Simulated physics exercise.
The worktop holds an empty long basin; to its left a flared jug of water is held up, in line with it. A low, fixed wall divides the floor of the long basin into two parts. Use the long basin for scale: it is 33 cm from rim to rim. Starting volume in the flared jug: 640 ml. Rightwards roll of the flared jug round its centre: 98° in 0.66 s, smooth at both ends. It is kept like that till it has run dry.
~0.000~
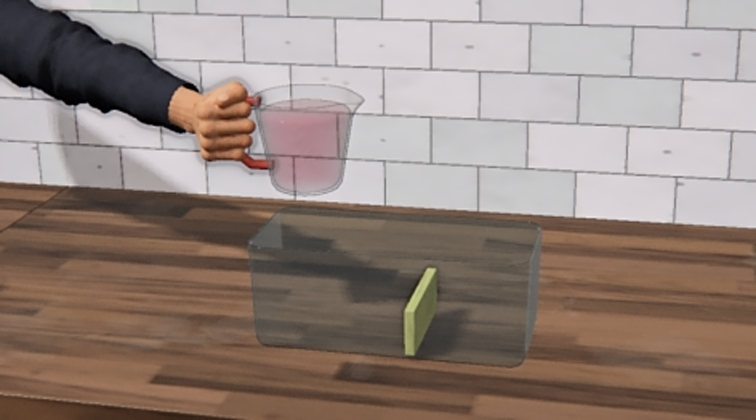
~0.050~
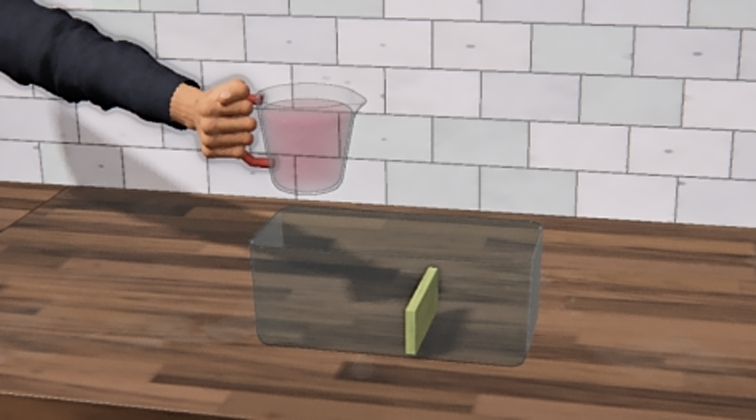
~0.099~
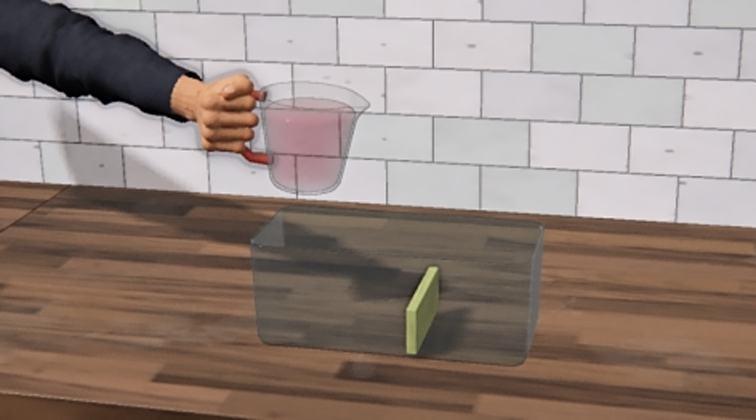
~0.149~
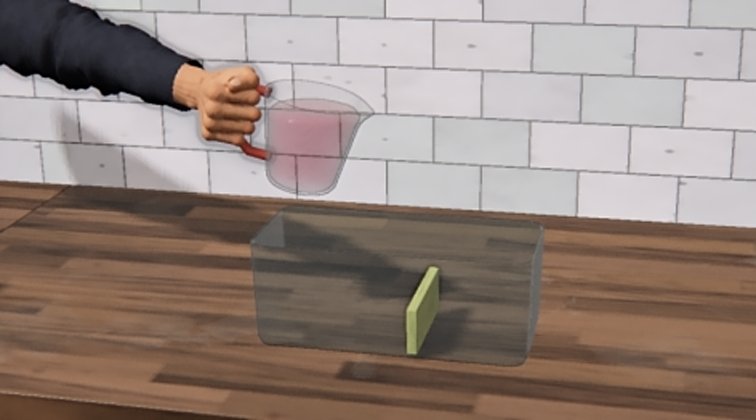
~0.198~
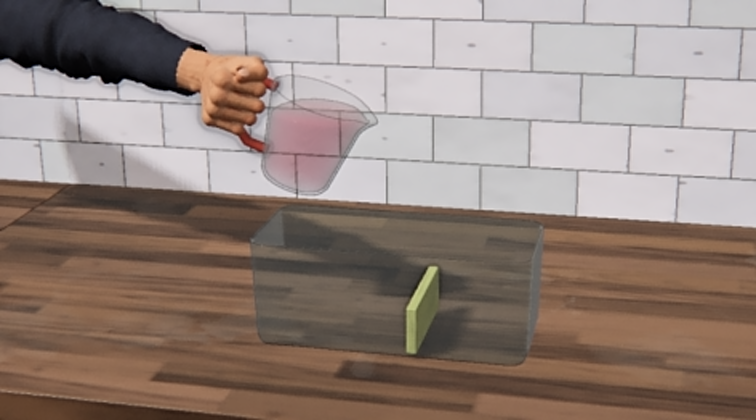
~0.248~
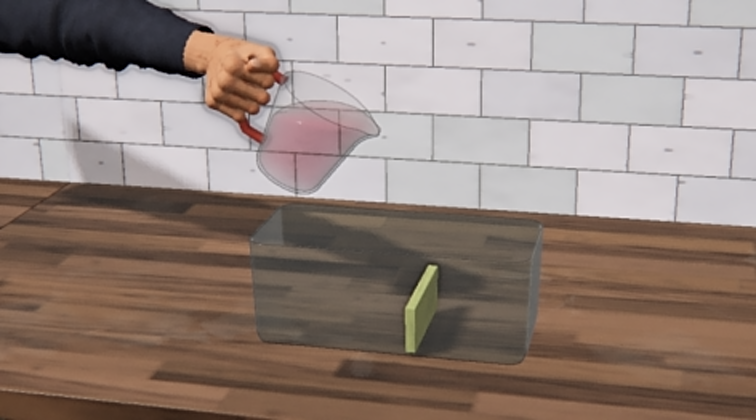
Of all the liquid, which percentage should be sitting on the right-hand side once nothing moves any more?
Around 26 per cent should be sitting there.
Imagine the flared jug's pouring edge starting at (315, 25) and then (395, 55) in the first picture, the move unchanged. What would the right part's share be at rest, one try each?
Try 1: Approx. 5 %; try 2: Approx. 90 %.
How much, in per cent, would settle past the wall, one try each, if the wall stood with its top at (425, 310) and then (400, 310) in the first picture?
Some 35 in a hundred, then some 75 in a hundred.
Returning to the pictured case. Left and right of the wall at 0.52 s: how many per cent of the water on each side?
Left roughly 12, right roughly 16.
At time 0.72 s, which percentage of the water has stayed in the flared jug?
I'd say some 10 per cent remains.
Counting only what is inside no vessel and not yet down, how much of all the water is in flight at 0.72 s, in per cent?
Some 9 per cent.
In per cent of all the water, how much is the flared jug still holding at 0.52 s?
Around 50 in a hundred.
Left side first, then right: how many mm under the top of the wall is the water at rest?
On the left it's about 38 mm; on the right, about 48 mm.
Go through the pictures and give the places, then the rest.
It leans 0°; its right rim is at (364, 100); the water meets the walls at (262, 107) and (352, 111); the long basin's rim runs from (264, 227) to (536, 245); the wall's top is at (421, 290), in the first frame.
It leans 1°; its right rim is at (366, 101); the water meets the walls at (264, 106) and (354, 111), in the second frame.
It leans 5°; its right rim is at (370, 105); the water meets the walls at (268, 104) and (357, 113), in the third frame.
It leans 12°; its right rim is at (374, 113); the water meets the walls at (273, 104) and (362, 115), in the fourth frame.
It leans 20°; its right rim is at (378, 123); the water meets the walls at (274, 107) and (370, 118), in the fifth frame.
It leans 30°; its right rim is at (380, 134); the water meets the walls at (275, 113) and (374, 126); 1 per cent is over the edge, in the sixth frame.
Then, 0.52 s in, the tilt is 88° and 50 per cent is still to pour, 11 is left of the wall and 17 right of it.
Then, 0.72 s in, the tilt is 98° and 11 per cent is still to pour, 55 is left of the wall and 26 right of it.
Then, 0.93 s in, the tilt is 98° and 1 per cent is still to pour, 71 is left of the wall and 25 right of it.
Then, 1.16 s in, the tilt is 98° and 0 per cent is still to pour, 73 is left of the wall and 26 right of it.
Finally, 74 per cent lies left of the wall, 26 right of it and 1 outside.
